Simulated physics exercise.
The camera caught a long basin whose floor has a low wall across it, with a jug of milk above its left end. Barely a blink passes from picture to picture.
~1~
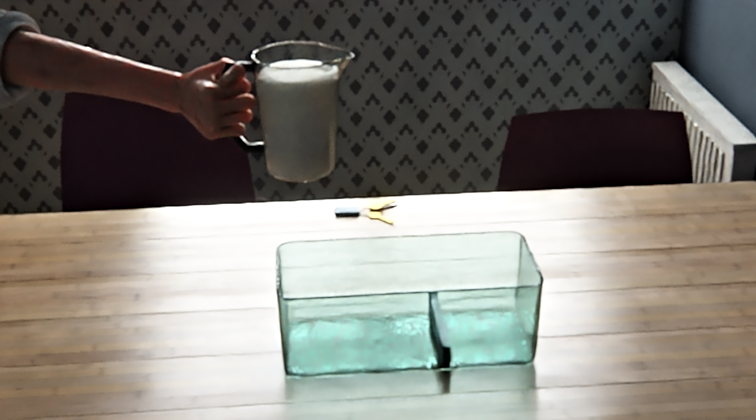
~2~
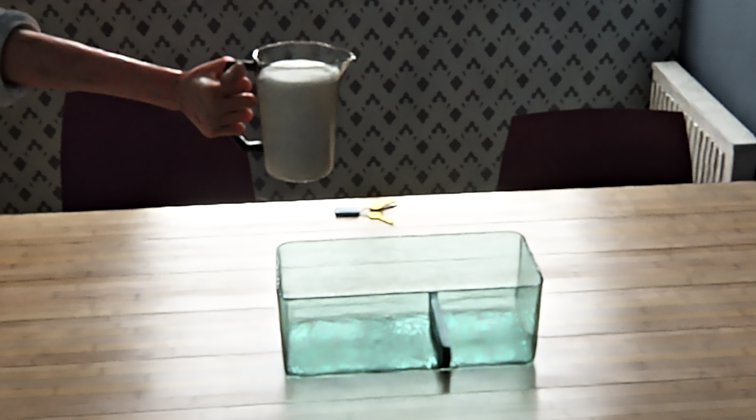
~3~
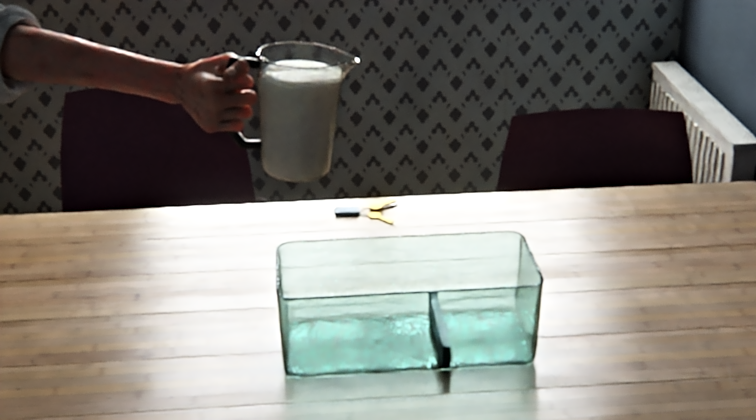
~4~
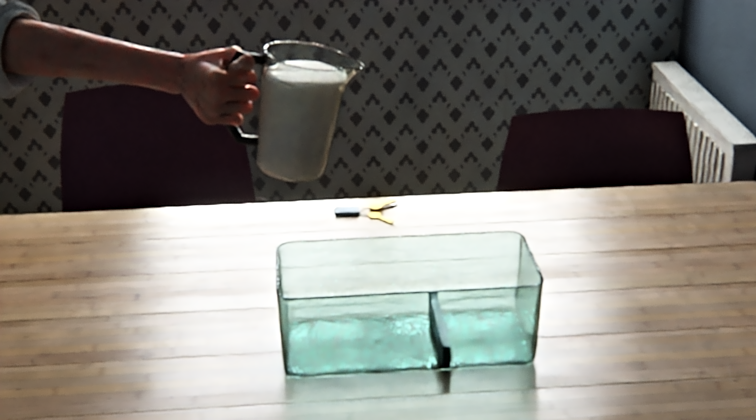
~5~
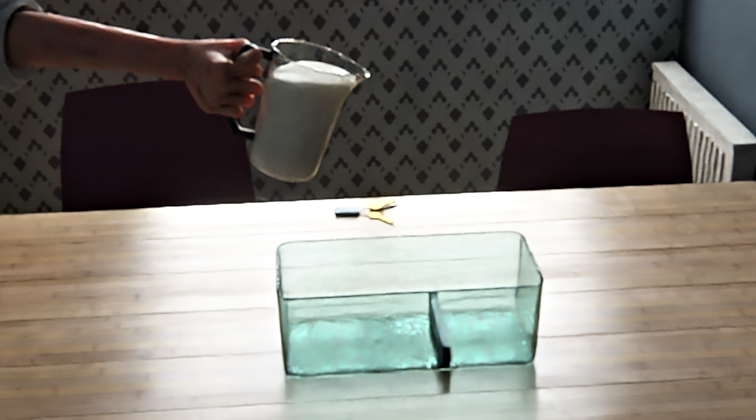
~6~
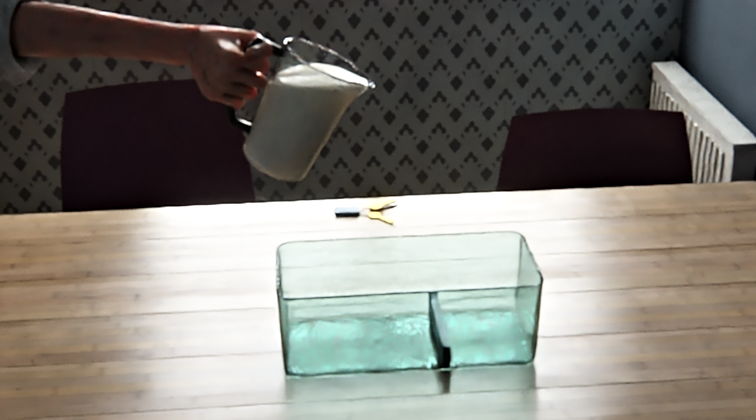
A hand held a clear jug of milk above the left part of a long glass basin with a low wall across its floor, then gradually tilted the jug to the right.
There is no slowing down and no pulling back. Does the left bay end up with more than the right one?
No, the right bay does.
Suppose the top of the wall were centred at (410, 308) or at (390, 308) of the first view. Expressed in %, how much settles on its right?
In order, 95 and 95 in a hundred.
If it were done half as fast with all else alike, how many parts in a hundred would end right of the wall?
70 per cent or thereabouts.
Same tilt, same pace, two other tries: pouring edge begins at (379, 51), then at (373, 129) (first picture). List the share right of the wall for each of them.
Start one gives some 75 %, start two some 60 %.
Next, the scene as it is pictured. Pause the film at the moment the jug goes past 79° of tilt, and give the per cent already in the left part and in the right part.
0 % left, 5 % right.
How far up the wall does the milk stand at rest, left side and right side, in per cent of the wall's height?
I'd put the left at about 20 and the right at about 100.
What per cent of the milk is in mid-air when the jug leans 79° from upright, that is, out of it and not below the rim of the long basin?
About 20 per cent.
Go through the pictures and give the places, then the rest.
In the first frame, it leans 0°; its right rim is at (354, 55); the milk meets the walls at (257, 73) and (339, 70); the long basin's rim runs from (277, 271) to (533, 258); the wall's top is at (439, 319).
In the second frame, it leans 1°; its right rim is at (355, 56); the milk meets the walls at (258, 72) and (339, 71).
In the third frame, it leans 5°; its right rim is at (358, 59); the milk meets the walls at (261, 71) and (341, 73).
In the fourth frame, it leans 10°; its right rim is at (364, 65); the milk meets the walls at (264, 72) and (346, 74).
In the fifth frame, it leans 18°; its right rim is at (369, 74); the milk meets the walls at (266, 82) and (355, 76).
In the sixth frame, it leans 27°; its right rim is at (375, 85); the milk meets the walls at (263, 98) and (368, 79).
A moment on, the tilt is 79° and 75 per cent is still to pour, 0 is left of the wall and 3 right of it.
Next, the tilt is 93° and 38 per cent is still to pour, 8 is left of the wall and 28 right of it.
Then the tilt is 93° and 13 per cent is still to pour, 12 is left of the wall and 63 right of it.
Later the tilt is 93° and 4 per cent is still to pour, 18 is left of the wall and 73 right of it.
At rest 32 per cent lies left of the wall, 67 right of it and 2 outside.
